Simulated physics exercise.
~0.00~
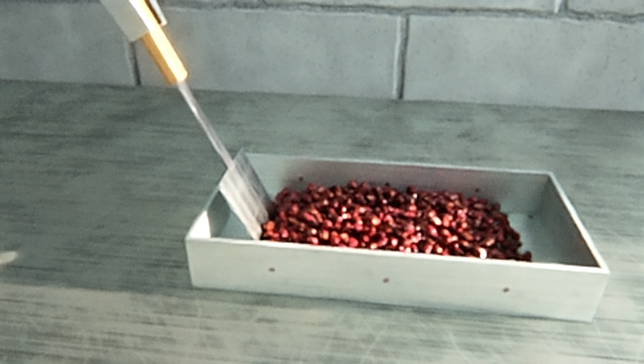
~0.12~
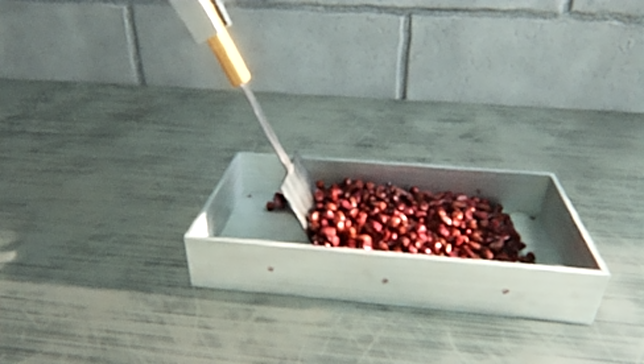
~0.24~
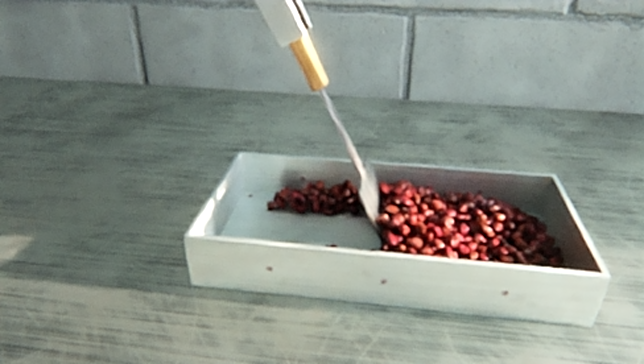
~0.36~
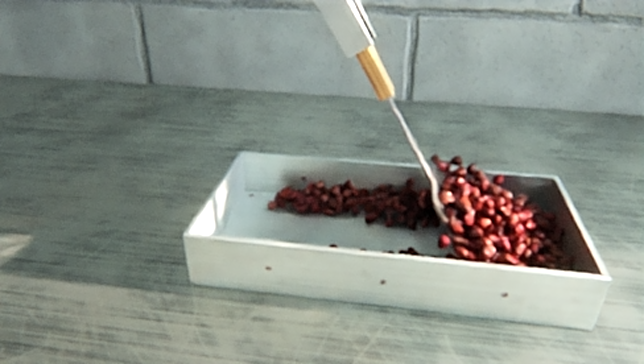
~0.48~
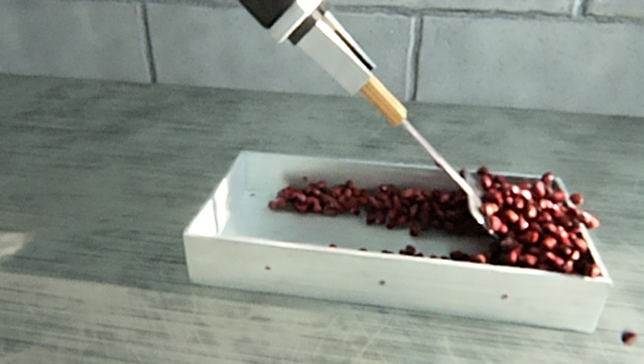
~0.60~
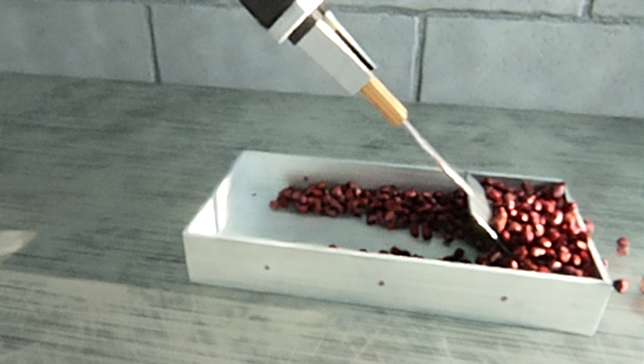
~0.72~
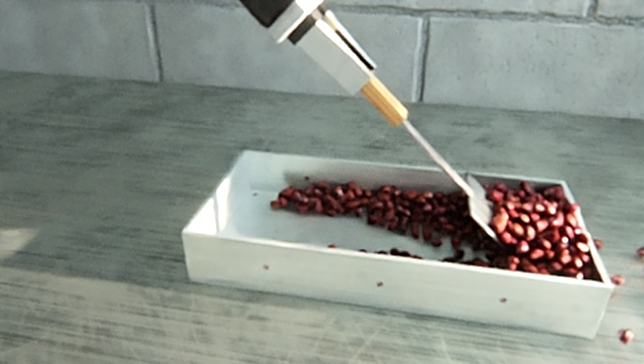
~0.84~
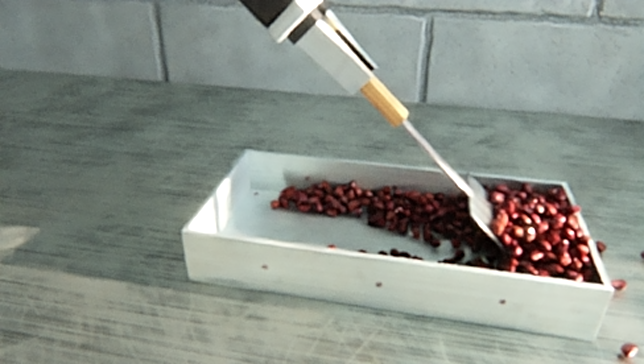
A paddle pushes dark red beans rightward along a roasting tin, spilling a few outside.
